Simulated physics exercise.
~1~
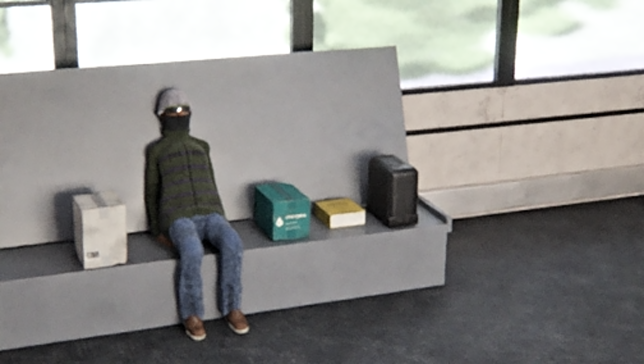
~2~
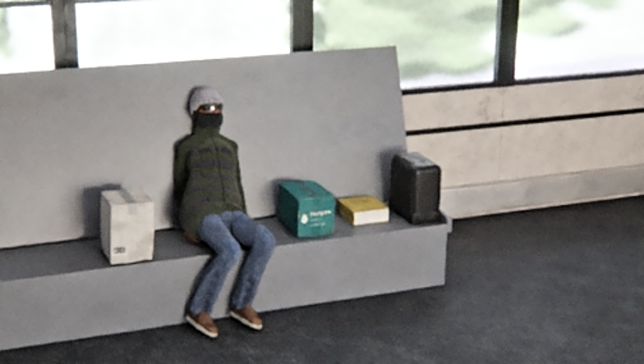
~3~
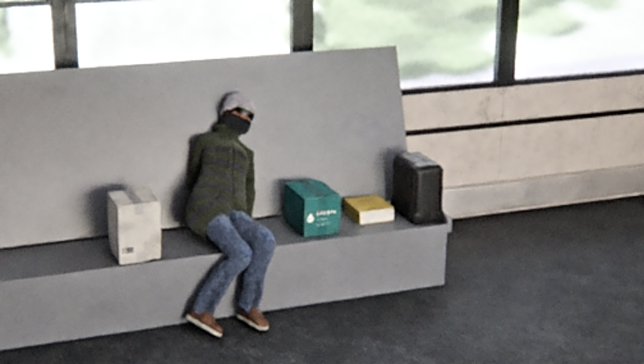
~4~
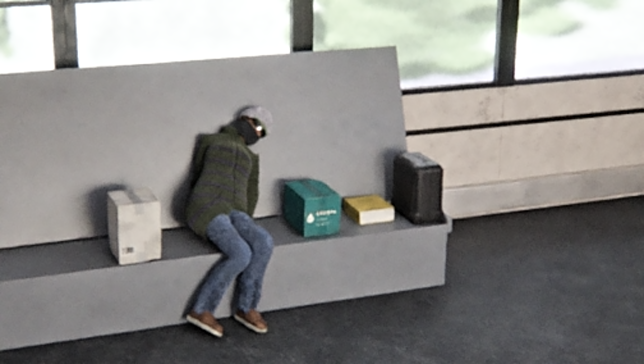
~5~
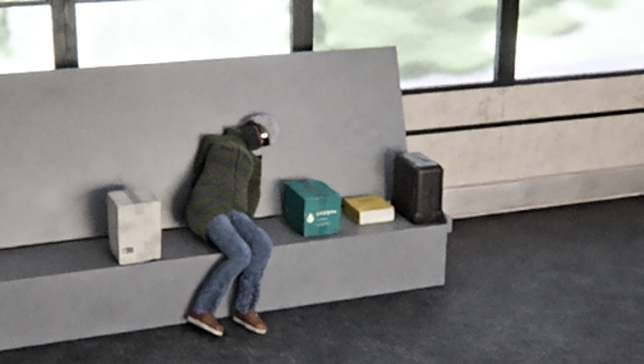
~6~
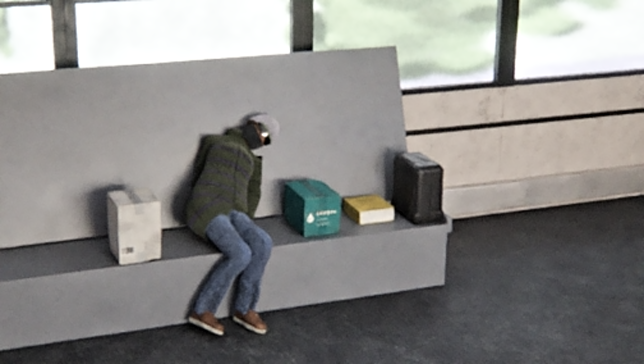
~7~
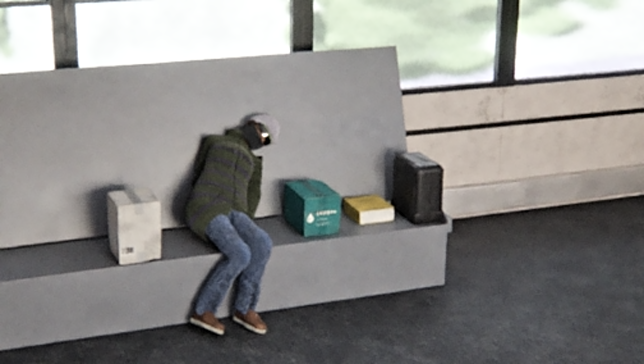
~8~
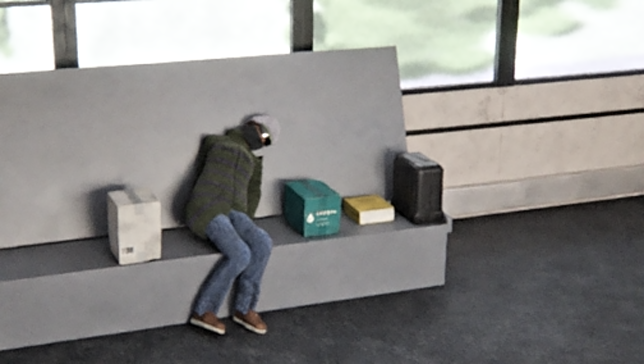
A person in a cap and dark jacket sat limply on a grey bench as they and the white, teal, yellow and black items beside them slid a little right, then slumped over to the right and stayed there, with everything still on the seat.
